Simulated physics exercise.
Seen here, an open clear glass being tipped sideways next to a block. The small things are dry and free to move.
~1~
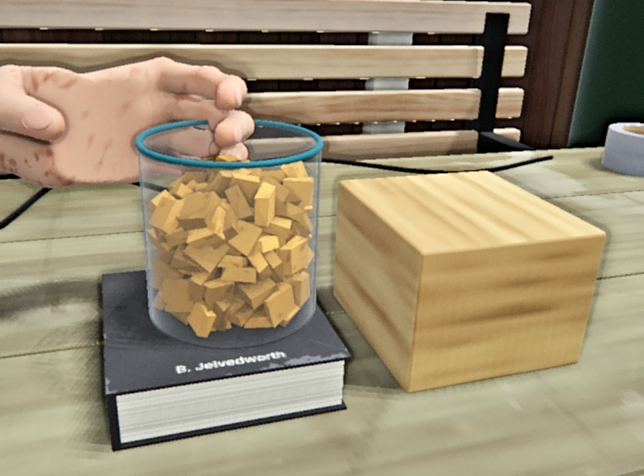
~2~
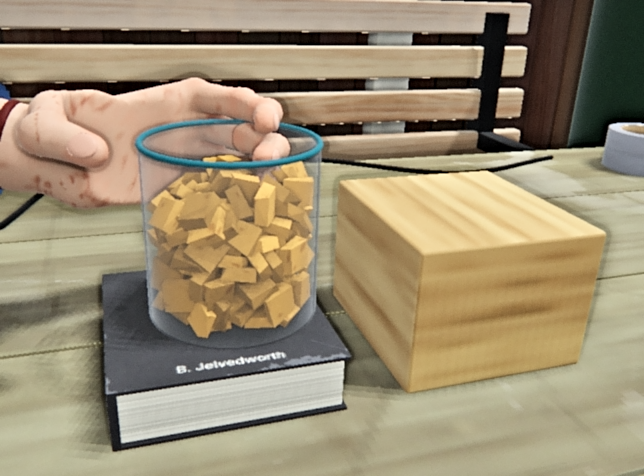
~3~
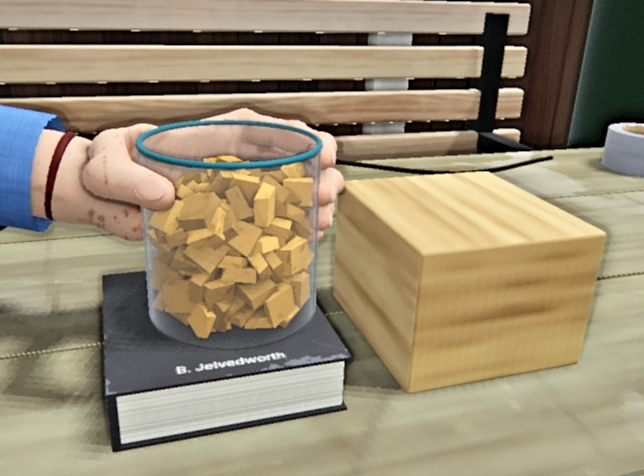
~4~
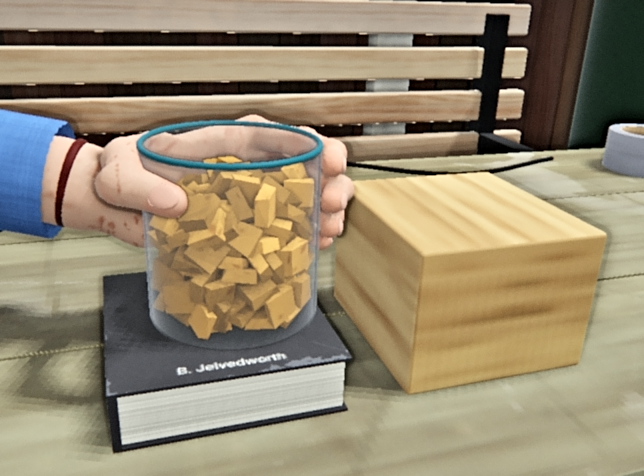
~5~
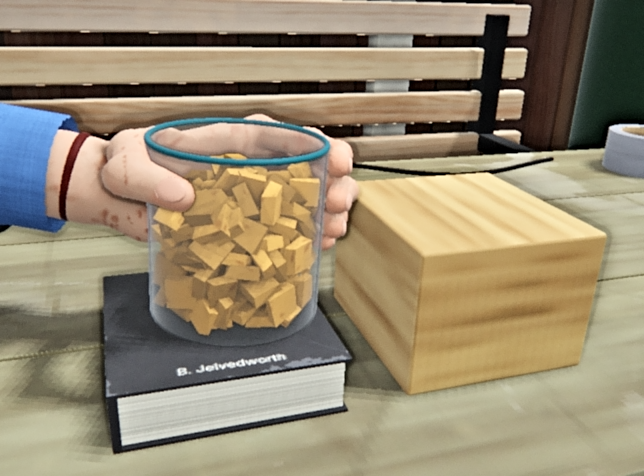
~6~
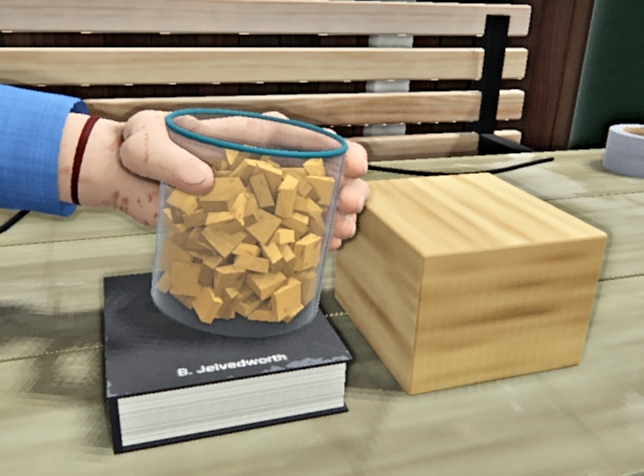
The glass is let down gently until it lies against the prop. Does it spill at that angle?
The filling all remains inside.
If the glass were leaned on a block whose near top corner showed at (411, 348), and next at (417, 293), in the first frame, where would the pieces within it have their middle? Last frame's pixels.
One: (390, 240). Two: (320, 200).
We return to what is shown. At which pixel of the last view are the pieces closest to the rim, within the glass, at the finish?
Around (322, 151).
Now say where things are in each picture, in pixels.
Glass (232, 226), three quarters full of cereal squares; block (452, 268), reaching half way up the glass, in the first frame.
Glass (233, 226), upright; rim (315, 137); top of the contents (236, 187), in the second frame.
Glass (232, 227), upright; rim (315, 138); block (452, 268), in the third frame.
Glass (233, 228), upright; rim (316, 139); top of the contents (237, 189), in the fourth frame.
Glass (237, 225), leaning 2°; rim (322, 139); block (453, 270), in the fifth frame.
Glass (247, 217), leaning 8°; rim (339, 140); block (454, 270), reaching half way up the glass, in the sixth frame.
Then, 0.34 s later than the last frame, the glass leans 24°; everything is still inside.
Then, 0.64 s later than the last frame, the glass rests on the block at 33°; everything is still inside.
When it is over, the glass rests on the block at 33°; everything is still inside.
